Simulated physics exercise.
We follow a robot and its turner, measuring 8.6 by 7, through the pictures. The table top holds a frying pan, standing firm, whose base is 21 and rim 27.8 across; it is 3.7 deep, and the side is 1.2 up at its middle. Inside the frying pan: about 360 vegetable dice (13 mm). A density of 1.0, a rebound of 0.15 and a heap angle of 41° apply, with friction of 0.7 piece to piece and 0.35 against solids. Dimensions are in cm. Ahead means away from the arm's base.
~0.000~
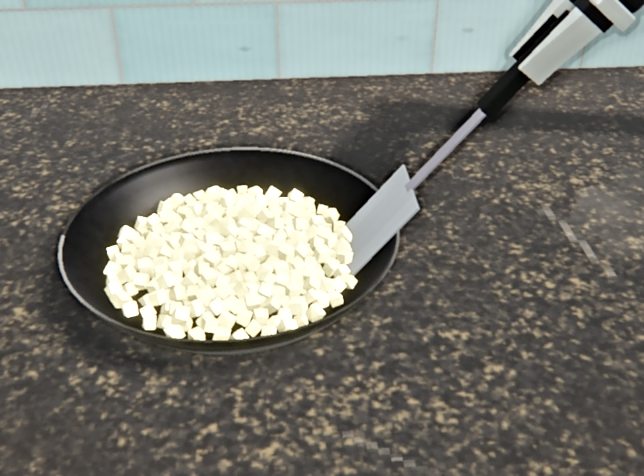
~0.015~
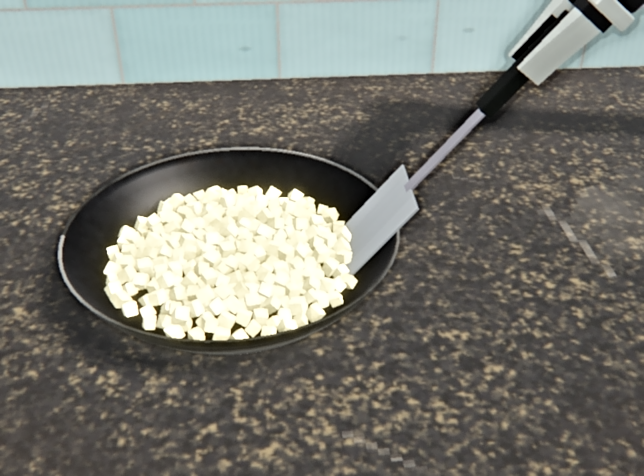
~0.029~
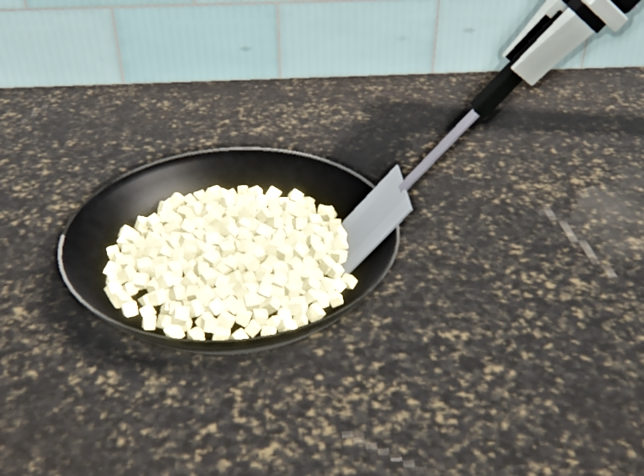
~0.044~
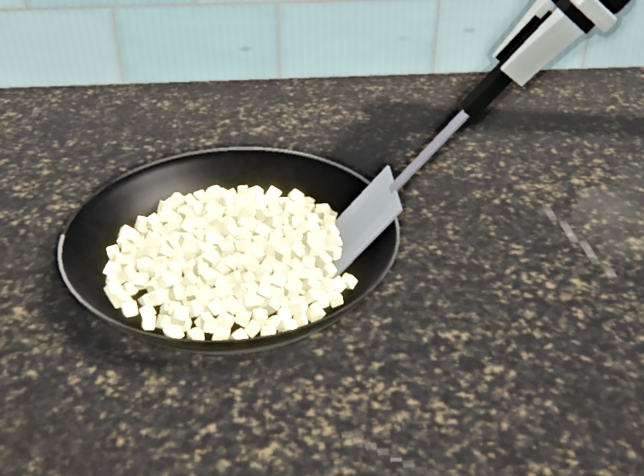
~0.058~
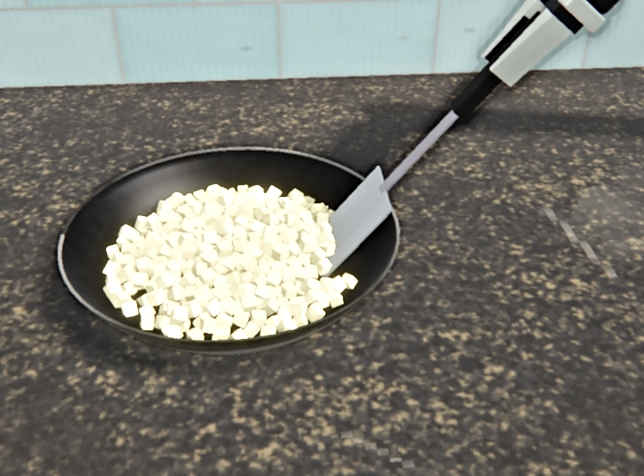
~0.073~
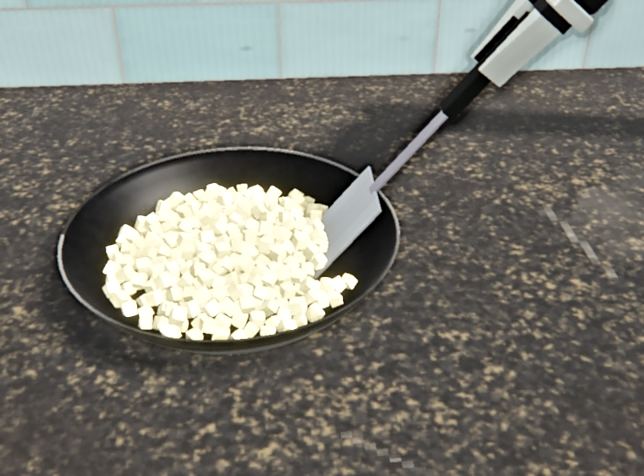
A robot arm slides its turner slightly left into pale dice in a frying pan.
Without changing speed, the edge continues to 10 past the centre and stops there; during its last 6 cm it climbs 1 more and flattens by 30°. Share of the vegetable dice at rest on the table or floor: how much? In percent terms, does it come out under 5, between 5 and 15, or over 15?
It comes out between 5 and 15 %.
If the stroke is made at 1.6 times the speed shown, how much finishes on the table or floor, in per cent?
That comes to some 10 per cent, roughly.
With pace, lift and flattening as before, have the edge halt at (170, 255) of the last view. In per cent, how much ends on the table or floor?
0 %.
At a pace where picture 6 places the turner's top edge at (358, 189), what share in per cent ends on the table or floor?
That share would be about 15 percent.
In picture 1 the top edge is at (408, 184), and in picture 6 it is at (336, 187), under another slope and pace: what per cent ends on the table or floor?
Roughly 15 %.
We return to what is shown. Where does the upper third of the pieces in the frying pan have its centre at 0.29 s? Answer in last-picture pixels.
It is centred at about (156, 235).
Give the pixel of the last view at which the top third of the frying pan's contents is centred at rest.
About (118, 235).
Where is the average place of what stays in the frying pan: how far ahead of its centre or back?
Roughly 4.5 centimetres ahead.
After 0.18 s, sloping 51°, highest piece 6 above the table; 364 in the frying pan.
After 0.29 s, sloping 42°, highest piece 6 above the table; 364 in the frying pan.
After 0.54 s, sloping 21°, highest piece 6 above the table; 334 in the frying pan, 30 on the table or floor.
After 1.59 s, sloping 21°, highest piece 6 above the table; 333 in the frying pan, 31 on the table or floor.
In the end, 333 in the frying pan, 31 on the table or floor. That is 9 % on the table or floor.
